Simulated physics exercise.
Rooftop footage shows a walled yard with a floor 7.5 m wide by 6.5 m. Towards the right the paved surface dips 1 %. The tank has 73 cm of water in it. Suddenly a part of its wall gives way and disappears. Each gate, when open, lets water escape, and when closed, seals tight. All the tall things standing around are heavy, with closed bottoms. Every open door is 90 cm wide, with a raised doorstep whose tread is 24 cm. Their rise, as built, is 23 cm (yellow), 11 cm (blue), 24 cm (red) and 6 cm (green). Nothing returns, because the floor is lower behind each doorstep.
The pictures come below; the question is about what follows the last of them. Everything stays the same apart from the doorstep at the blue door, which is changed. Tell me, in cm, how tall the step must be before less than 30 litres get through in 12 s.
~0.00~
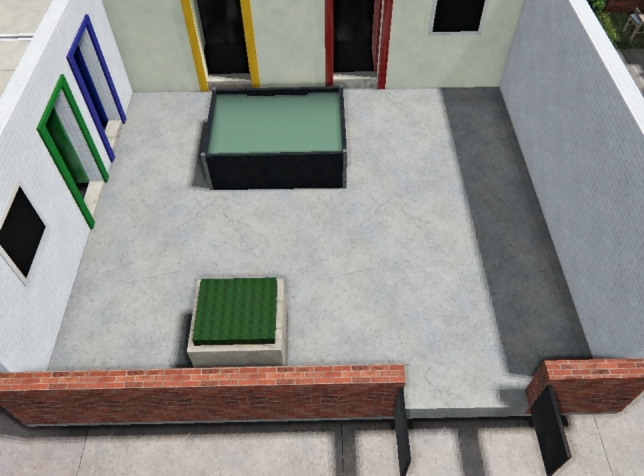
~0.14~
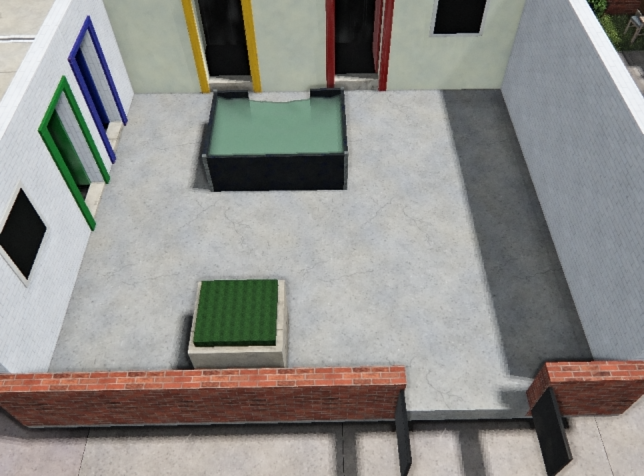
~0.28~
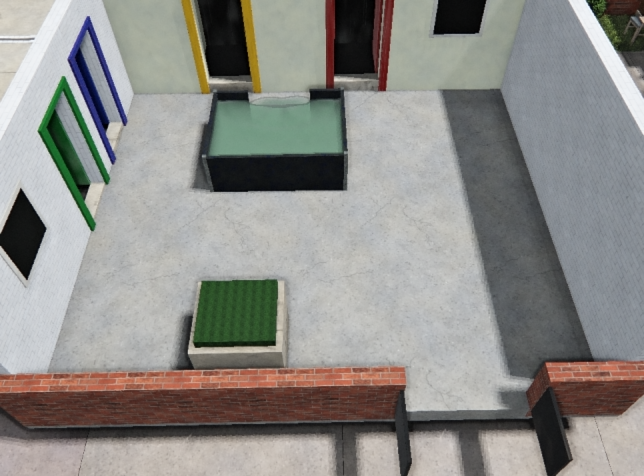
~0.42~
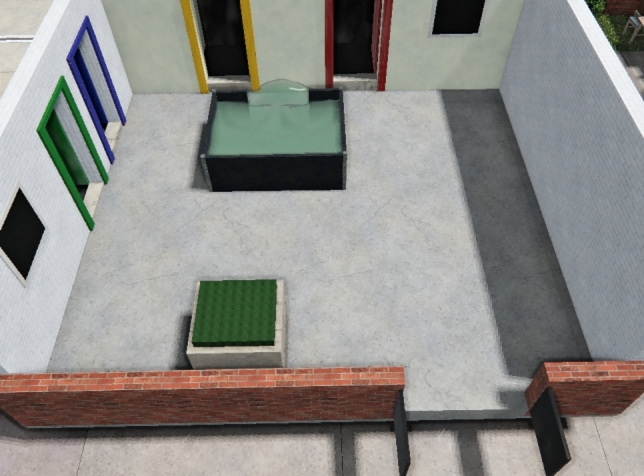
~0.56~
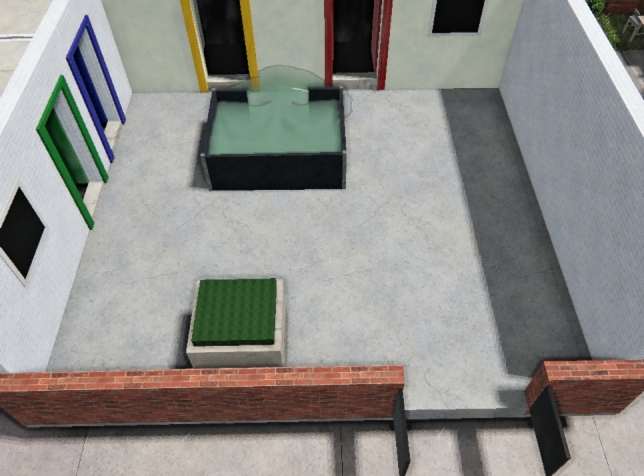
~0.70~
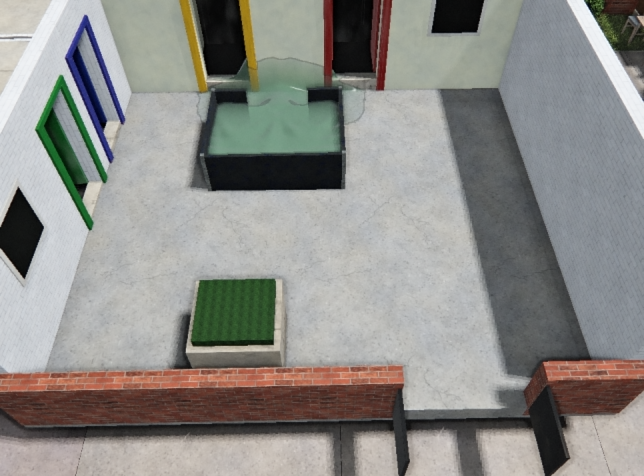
It would have to be roughly 13 cm high.
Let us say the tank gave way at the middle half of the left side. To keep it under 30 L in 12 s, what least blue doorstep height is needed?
If so: Around 29 cm.
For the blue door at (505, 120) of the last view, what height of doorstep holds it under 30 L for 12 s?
Around 18 cm would do it.
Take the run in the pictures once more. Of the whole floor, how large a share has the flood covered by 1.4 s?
Close to 15 per cent is wet.
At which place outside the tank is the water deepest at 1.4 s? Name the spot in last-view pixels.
Look close to (283, 91).
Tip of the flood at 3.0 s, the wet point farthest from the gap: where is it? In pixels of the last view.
At about (547, 249).
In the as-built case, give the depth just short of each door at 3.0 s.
Yellow door 19 cm, blue door 18 cm, red door 14 cm, green door 7 cm.
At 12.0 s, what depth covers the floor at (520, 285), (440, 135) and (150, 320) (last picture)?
First spot about 9 cm, second about 4 cm, third about 6 cm.
After 1.4 s water covers 15 % of the floor, deepest (54 cm) near (283, 91); it has not reached the blue door.
After 3.0 s water covers 40 % of the floor, deepest (34 cm) near (282, 96); 18 cm at the blue door, 26 litres in over its 11 cm doorstep.
After 12.0 s water covers 95 % of the floor, deepest (12 cm) near (550, 258); 4 cm at the blue door, 51 litres in over its 11 cm doorstep.
At the blue door as built, the water arrived by 1.7 s and peaked near 19 cm at 2.4 s.
With a doorstep of 11 cm, 51 litres would have come in within the 12 s; with 15 cm, 18 litres. So under 30 litres takes about 13 cm.
